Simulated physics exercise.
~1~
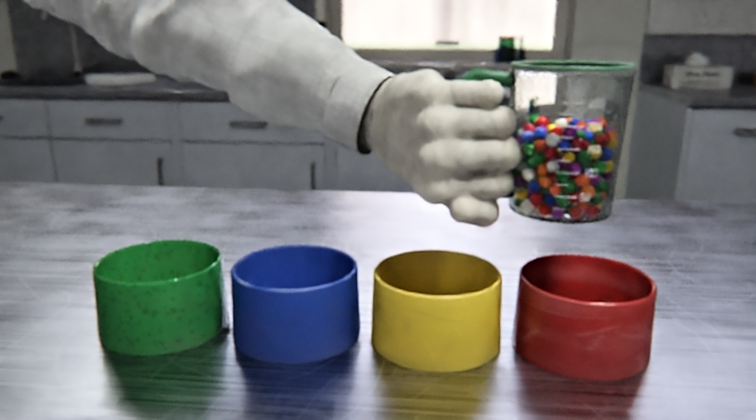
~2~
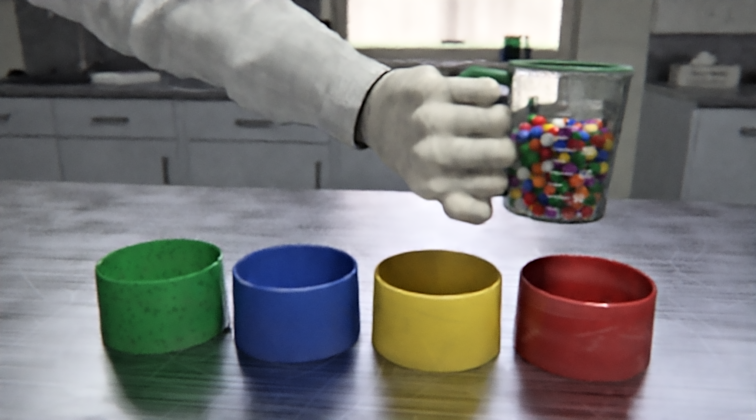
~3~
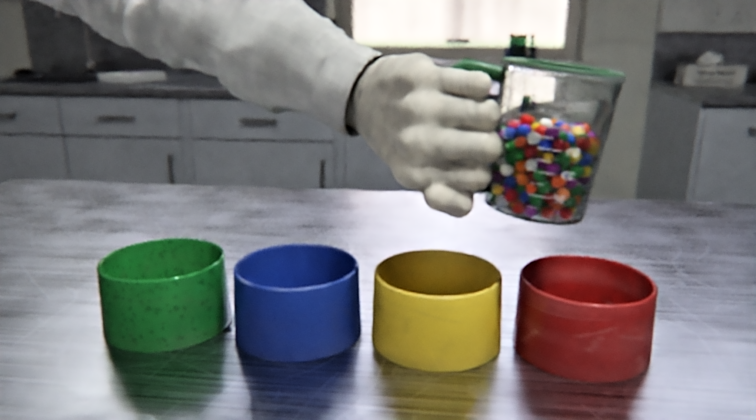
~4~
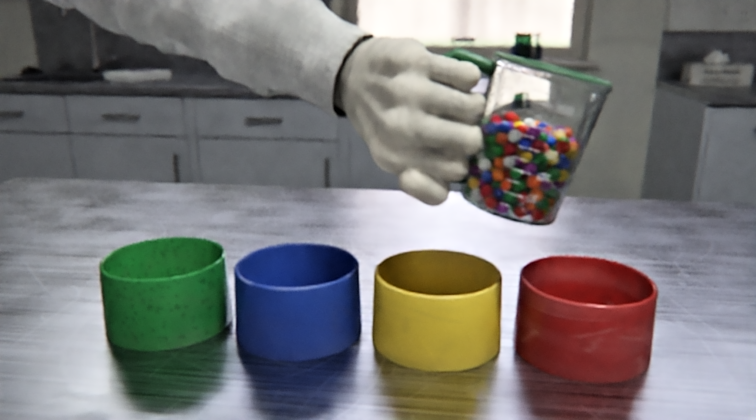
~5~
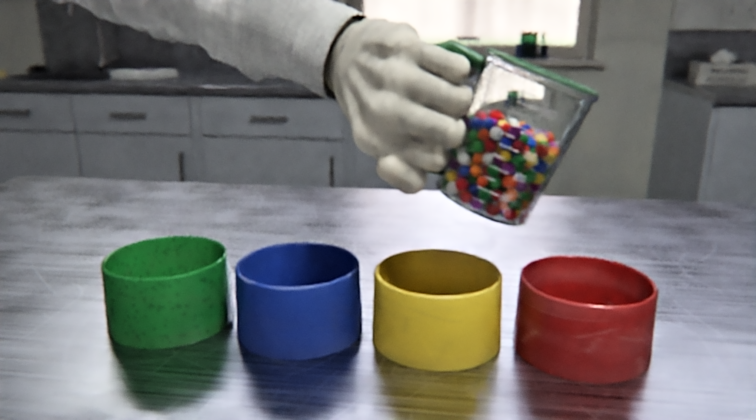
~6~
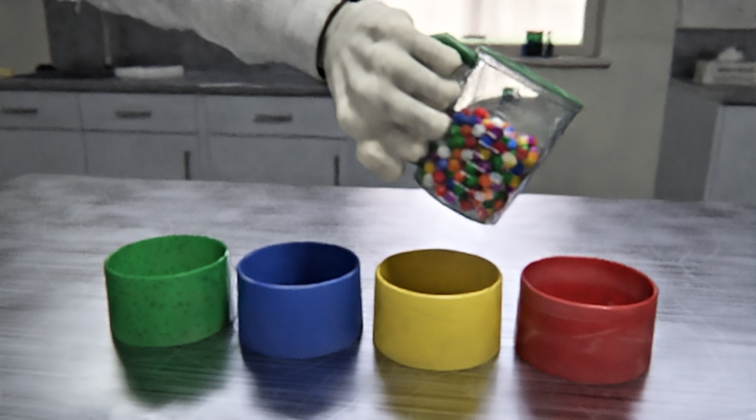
A clear cup of colourful beads, held by a gloved hand, moved slowly left above the red and yellow dishes while tilting gradually to the right, with the blue and green dishes further left.
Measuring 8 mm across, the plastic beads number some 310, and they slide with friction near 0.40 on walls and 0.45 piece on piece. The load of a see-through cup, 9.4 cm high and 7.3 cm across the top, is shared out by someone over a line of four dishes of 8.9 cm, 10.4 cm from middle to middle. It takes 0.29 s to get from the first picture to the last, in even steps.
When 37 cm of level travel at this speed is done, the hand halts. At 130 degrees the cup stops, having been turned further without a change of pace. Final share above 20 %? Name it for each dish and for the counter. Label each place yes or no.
Red dish: No. Blue dish: Yes. Green dish: No. Yellow dish: No. Counter: No.
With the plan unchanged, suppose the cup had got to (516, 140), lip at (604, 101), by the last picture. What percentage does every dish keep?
Final shares - red 0 %, blue 10 %, green 0 %, yellow 60 %.
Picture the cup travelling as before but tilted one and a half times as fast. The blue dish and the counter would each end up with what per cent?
Blue: 10, counter: 30.
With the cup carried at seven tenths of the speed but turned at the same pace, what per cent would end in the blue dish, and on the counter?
Shares: Blue 0, counter 20.
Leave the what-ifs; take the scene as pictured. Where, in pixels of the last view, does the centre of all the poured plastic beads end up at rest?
Somewhere near (303, 302) in the last picture.
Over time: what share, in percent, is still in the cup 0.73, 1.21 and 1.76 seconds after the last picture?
Close to 85, 0 and 0 per cent respectively.
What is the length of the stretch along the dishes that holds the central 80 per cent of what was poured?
I'd put it near 6 cm.
Then, 0.73 s after the last picture, tilt 116 degrees; cup holds 85 %, blue 5 %, yellow 5 %.
Then, 1.21 s after the last picture, tilt 130 degrees; cup holds 0 %, blue 90 %, yellow 5 %.
Then, 1.76 s after the last picture, tilt 130 degrees; cup holds 0 %, blue 90 %, yellow 5 %.
In the end, red 0 %, blue 90 %, green 0 %, yellow 5 %, counter 5 %.
